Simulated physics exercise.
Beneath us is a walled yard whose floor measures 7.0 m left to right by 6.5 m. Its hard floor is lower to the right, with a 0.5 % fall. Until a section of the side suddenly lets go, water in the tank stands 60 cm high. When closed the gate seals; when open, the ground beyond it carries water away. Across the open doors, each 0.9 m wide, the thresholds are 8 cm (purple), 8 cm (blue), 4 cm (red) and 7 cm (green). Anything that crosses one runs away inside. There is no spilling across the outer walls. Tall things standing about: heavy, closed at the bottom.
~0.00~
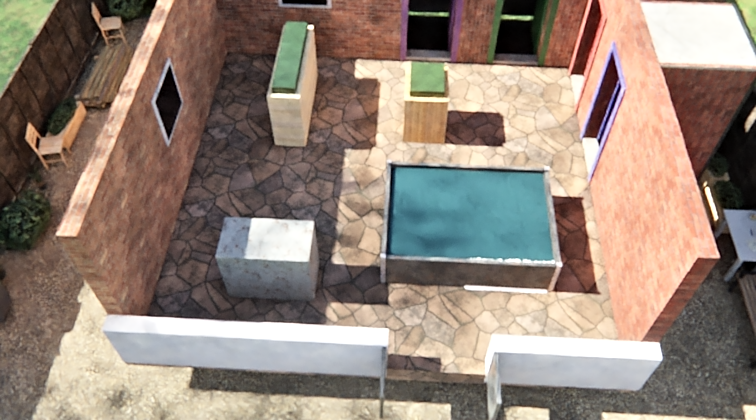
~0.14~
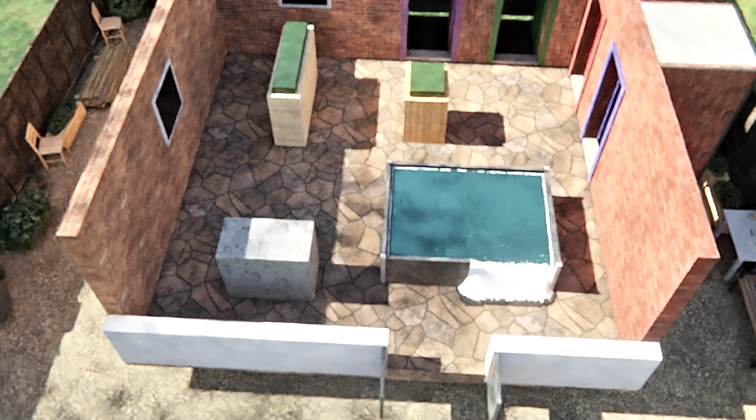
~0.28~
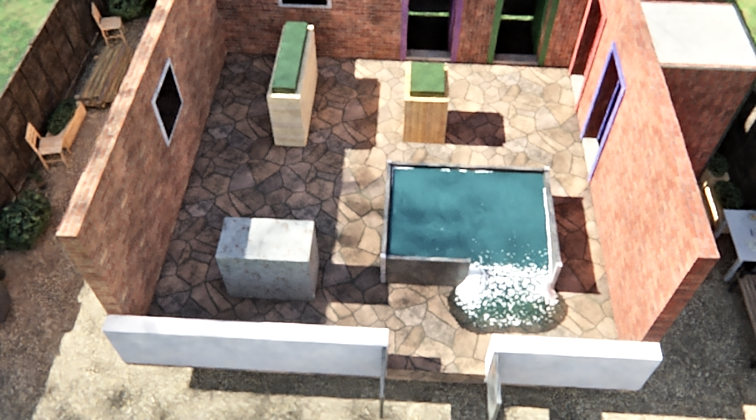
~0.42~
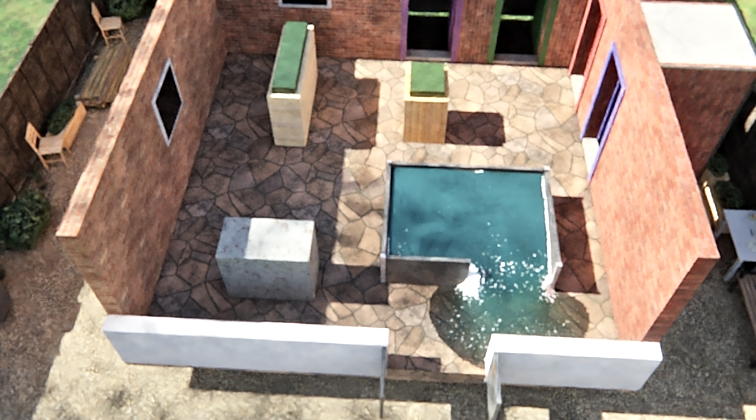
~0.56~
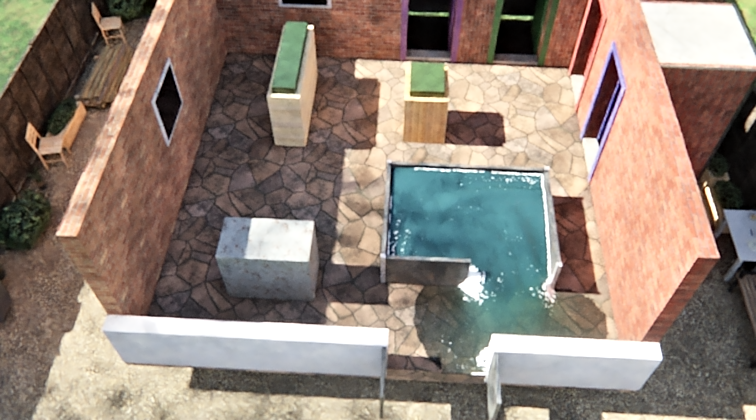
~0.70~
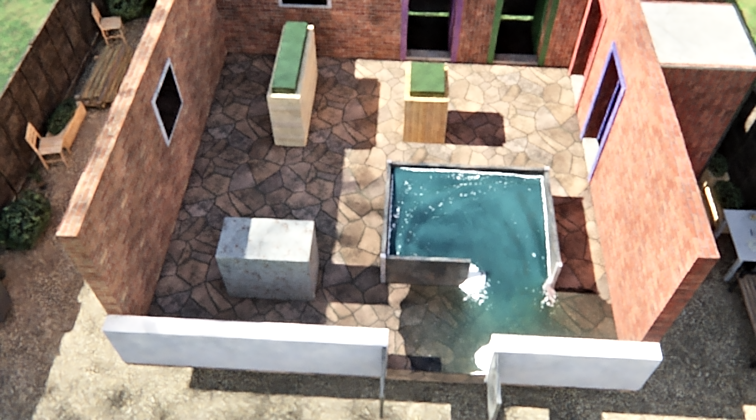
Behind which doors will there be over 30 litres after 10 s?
Watch the purple door: It will not outstrip the limit, watch the blue door: It will not outstrip the limit, watch the red door: It will outstrip the limit, watch the green door: It will outstrip the limit.
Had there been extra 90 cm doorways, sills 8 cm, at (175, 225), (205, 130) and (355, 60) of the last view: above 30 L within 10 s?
In that order: Below, below, not over.
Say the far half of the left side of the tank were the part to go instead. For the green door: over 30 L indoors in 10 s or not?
Green: Falls short.
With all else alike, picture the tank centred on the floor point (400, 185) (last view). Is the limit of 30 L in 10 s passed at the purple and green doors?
Then: Purple below, green not over.
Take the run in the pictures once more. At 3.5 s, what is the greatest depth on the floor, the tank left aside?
30 cm or so.
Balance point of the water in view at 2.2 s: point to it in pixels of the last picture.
At roughly (496, 270).
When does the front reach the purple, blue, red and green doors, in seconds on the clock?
So, purple at 4.5 s, then blue at 2.4 s, red at 3.0 s, and green at 3.4 s.
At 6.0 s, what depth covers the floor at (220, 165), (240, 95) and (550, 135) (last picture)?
First spot near 0 cm, second near 0 cm, third near 5 cm.
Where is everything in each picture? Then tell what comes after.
The first picture shows still water, 60 cm deep, in the tank at (469, 214).
In the second picture, water pours out at (509, 277) and has run 0.7 m, to (463, 292); typically 11 cm deep outside, 60 cm at the tank's back.
In the third picture, water pours out at (508, 279) and has run 0.9 m, to (467, 324); typically 10 cm deep outside, 60 cm at the tank's back.
In the fourth picture, the front is at a hidden place, 1.4 m from the gap at (508, 280); 2.2 m2 of floor is under water; 60 cm left at the back of the tank.
In the fifth picture, water pours out at (508, 280) and has run 1.7 m, to a hidden place; typically 8 cm deep outside, 57 cm at the tank's back.
In the sixth picture, water pours out at (508, 280) and has run 2.0 m, to a hidden place; typically 8 cm deep outside, 50 cm at the tank's back.
After 1.4 s water covers 10 % of the floor and is deepest (63 cm) near (617, 366); purple door not reached, blue door not reached, red door not reached, green door not reached.
After 2.2 s water covers 15 % of the floor and is deepest (46 cm) near (617, 366); purple door not reached, blue door not reached, red door not reached, green door not reached.
After 3.5 s water covers 40 % of the floor and is deepest (30 cm) near (617, 366); purple door not reached, blue door 5 cm at the sill, 0 L in, red door 7 cm at the sill, 0 L in, green door 2 cm at the sill, 0 L in.
After 6.0 s water covers 55 % of the floor and is deepest (18 cm) near (604, 365); purple door 5 cm at the sill, 0 L in, blue door 9 cm at the sill, 4 L in, red door 8 cm at the sill, 22 L in, green door 13 cm at the sill, 68 L in.
After 10.0 s water covers 90 % of the floor and is deepest (10 cm) near (553, 362); purple door 4 cm at the sill, 0 L in, blue door 5 cm at the sill, 5 L in, red door 7 cm at the sill, 67 L in, green door 8 cm at the sill, 112 L in.
